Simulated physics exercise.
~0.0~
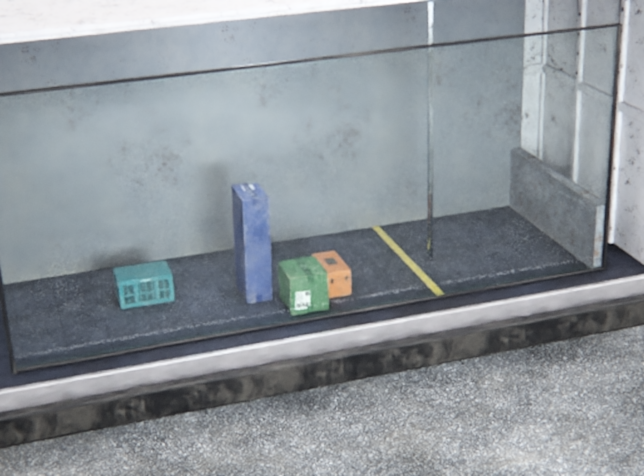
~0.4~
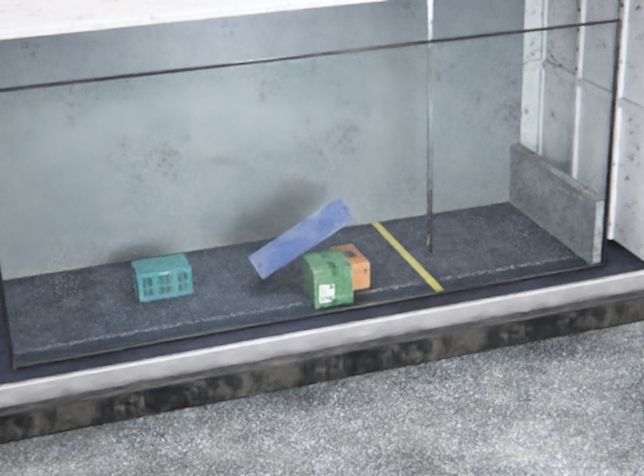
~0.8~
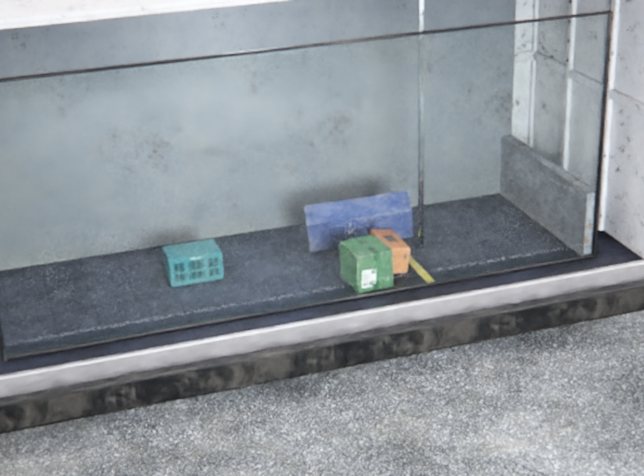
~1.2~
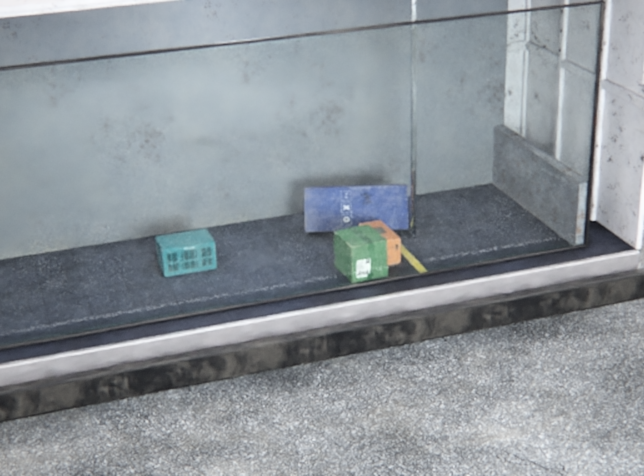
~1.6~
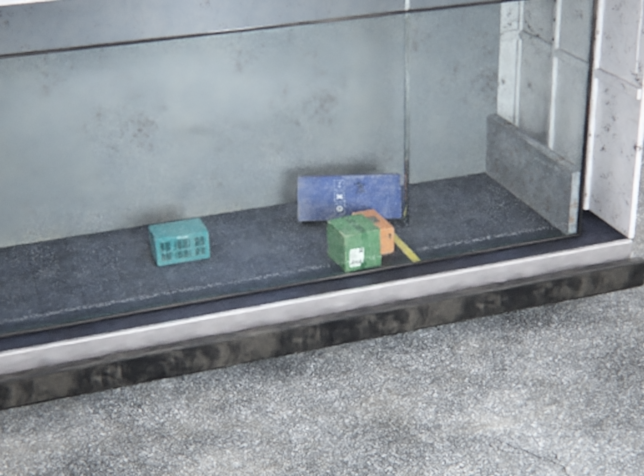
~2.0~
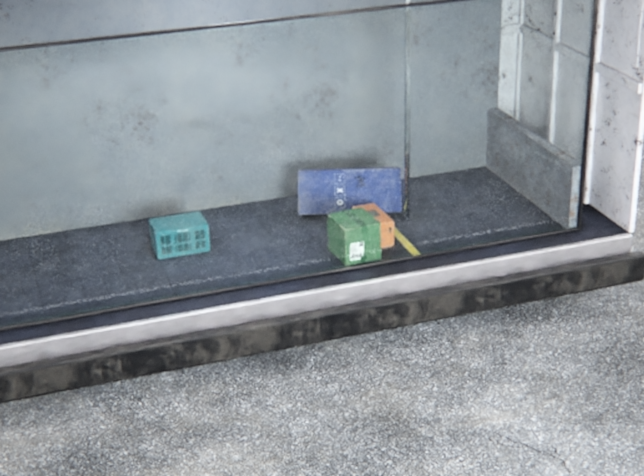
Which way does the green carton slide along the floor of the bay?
The green carton slides to the right, towards the yellow line.
